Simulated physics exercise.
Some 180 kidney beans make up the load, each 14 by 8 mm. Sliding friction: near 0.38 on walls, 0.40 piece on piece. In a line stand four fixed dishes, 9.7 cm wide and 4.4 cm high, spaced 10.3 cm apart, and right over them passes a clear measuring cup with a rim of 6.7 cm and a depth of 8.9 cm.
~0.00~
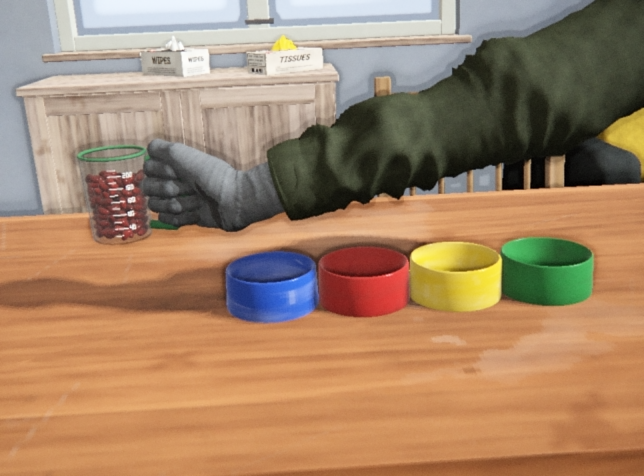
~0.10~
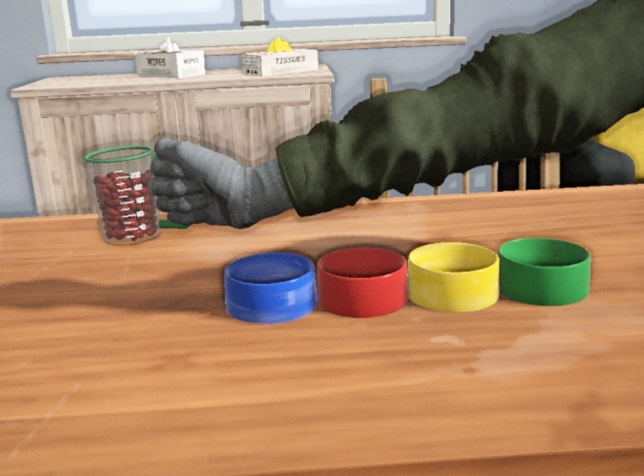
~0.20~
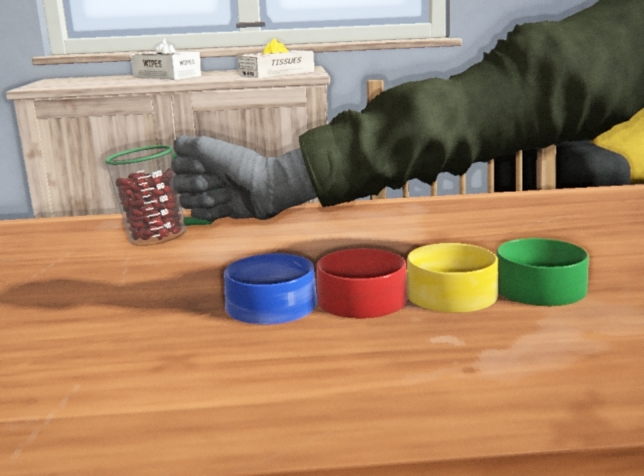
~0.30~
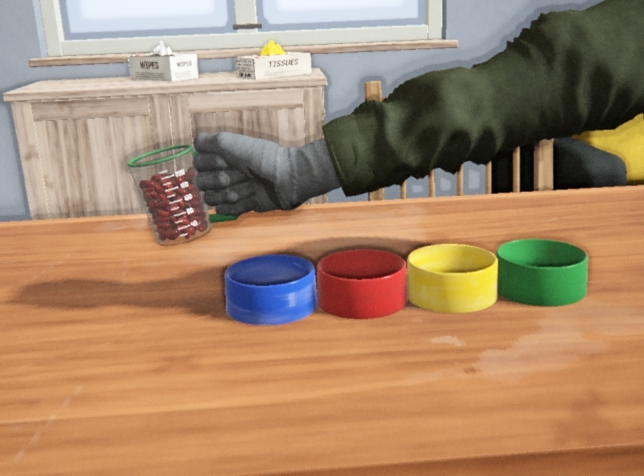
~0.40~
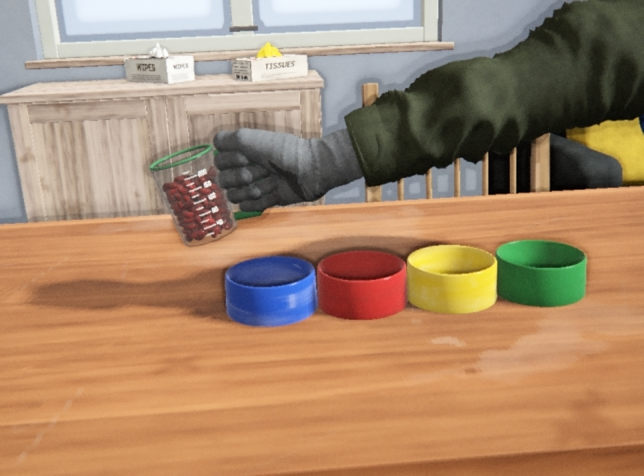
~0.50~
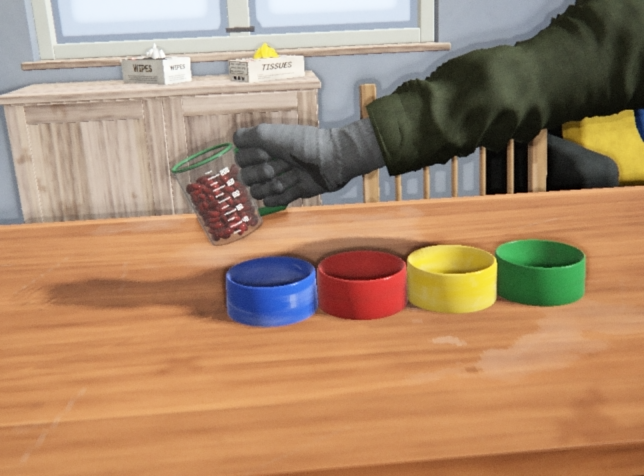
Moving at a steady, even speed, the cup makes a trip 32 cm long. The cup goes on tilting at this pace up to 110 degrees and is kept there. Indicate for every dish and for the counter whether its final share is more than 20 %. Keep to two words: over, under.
Outcome: Red: More than one in five. Blue: One in five or fewer. Green: One in five or fewer. Yellow: One in five or fewer. Counter: One in five or fewer.
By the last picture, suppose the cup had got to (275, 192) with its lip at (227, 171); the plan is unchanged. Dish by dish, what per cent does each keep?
Red 100; blue 0; green 0; yellow 0.
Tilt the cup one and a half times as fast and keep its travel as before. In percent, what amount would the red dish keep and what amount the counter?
In the red dish 100; on the counter 0.
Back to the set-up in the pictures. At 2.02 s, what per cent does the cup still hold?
Close to 100 in a hundred.
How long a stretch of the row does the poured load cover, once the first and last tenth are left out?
It spans about 5 centimetres along the dishes.
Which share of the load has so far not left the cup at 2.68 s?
40 per cent.
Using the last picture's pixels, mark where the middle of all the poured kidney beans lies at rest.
At about (362, 285).
Then, at 1.41 s, tilt 62 degrees; cup holds 100 %.
After 2.02 s, tilt 89 degrees; cup holds 100 %.
After 2.68 s, tilt 110 degrees; cup holds 40 %, red 60 %.
In the end, at 3.8 s, red 100 %, blue 0 %, green 0 %, yellow 0 %, counter 0 %.
